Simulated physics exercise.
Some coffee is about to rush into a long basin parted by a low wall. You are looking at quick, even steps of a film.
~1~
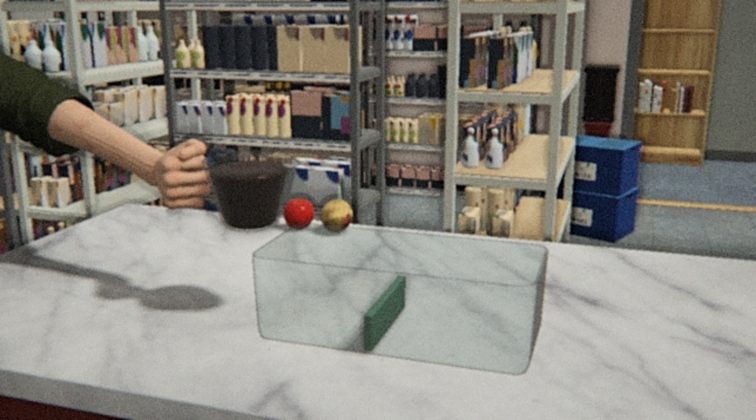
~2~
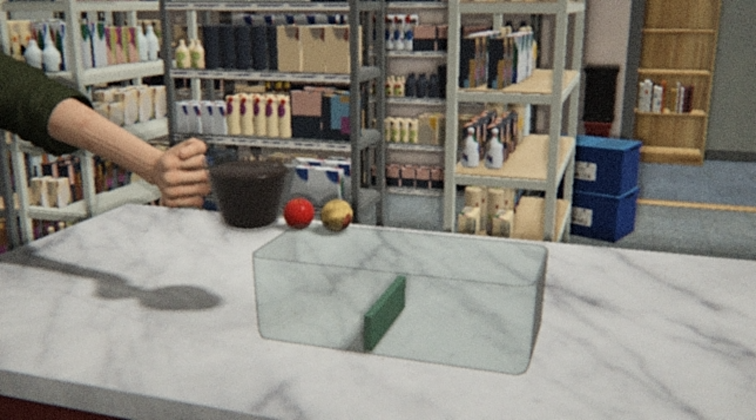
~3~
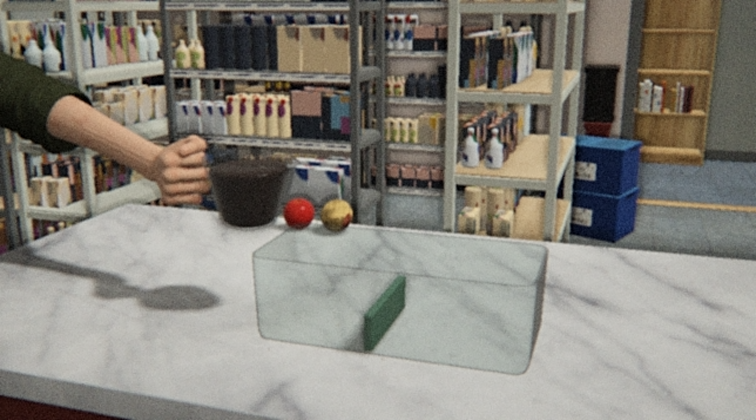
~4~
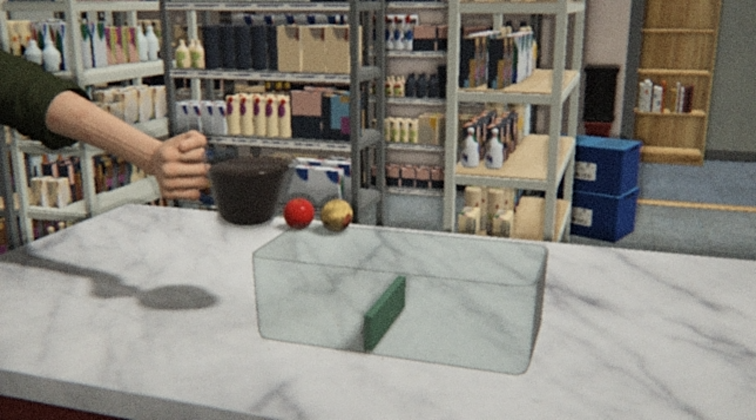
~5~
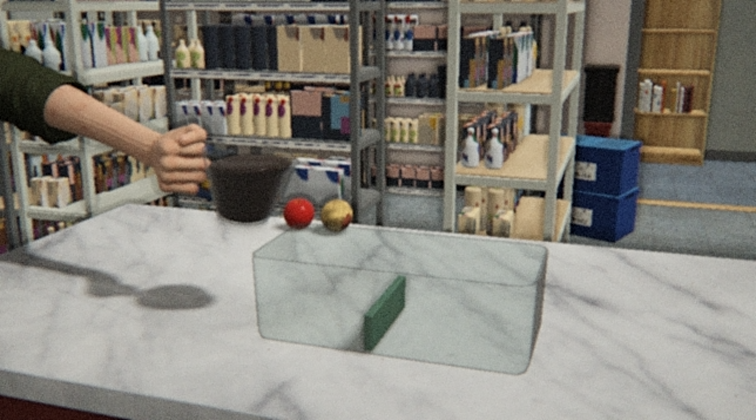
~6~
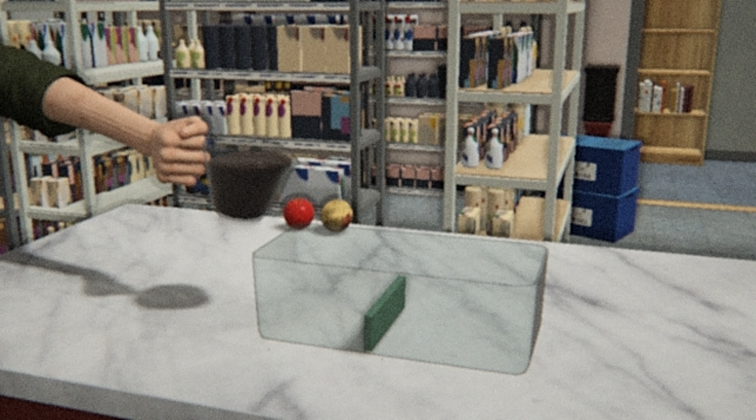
A hand at the left, its arm in a dark green sleeve, holds a dark cup above a white marbled counter, seen from slightly above, with stocked shelves and blue boxes behind. A red ball and a yellowish one sit beyond a clear long basin parted by a low green wall. The hand slowly tilts the cup a little to the right, while the camera stays still.
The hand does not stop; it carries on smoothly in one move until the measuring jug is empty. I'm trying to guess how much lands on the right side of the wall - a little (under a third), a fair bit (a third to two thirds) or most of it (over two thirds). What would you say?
I would say a little, under a third.
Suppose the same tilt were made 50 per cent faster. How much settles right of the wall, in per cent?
It comes to some 10 per cent.
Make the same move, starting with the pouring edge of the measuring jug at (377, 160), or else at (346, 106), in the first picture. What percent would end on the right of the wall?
In turn 95 and 90 in a hundred.
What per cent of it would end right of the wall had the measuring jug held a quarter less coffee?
About 5 in a hundred.
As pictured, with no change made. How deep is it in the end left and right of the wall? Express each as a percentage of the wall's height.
40 per cent for the left part, 0 for the right.
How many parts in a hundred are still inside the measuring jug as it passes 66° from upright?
It still holds around 70 per cent there.
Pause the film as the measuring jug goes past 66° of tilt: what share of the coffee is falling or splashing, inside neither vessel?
Around 25 in a hundred.
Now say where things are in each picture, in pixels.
In the first picture, tilt 0°; pouring edge (299, 164); surface from (215, 166) to (288, 171); the long basin's rim runs from (275, 240) to (542, 267); the wall's top is at (386, 296).
In the second picture, tilt 0°; pouring edge (299, 164); surface from (215, 166) to (288, 171).
In the third picture, tilt 2°; pouring edge (299, 164); surface from (215, 165) to (288, 170).
In the fourth picture, tilt 4°; pouring edge (299, 164); surface from (215, 163) to (289, 167).
In the fifth picture, tilt 7°; pouring edge (299, 164); surface from (215, 160) to (289, 165).
In the sixth picture, tilt 11°; pouring edge (299, 164); surface from (215, 156) to (291, 162).
A moment on, the measuring jug is tipped part way and 69 per cent is still to pour, 5 is left of the wall and 0 right of it.
Next, the measuring jug is tipped on its side and 13 per cent is still to pour, 58 is left of the wall and 1 right of it.
Then the measuring jug is tipped on its side and 0 per cent is still to pour, 92 is left of the wall and 2 right of it.
Later the measuring jug is tipped on its side and 0 per cent is still to pour, 93 is left of the wall and 3 right of it.
At rest 93 per cent lies left of the wall, 3 right of it and 4 outside.
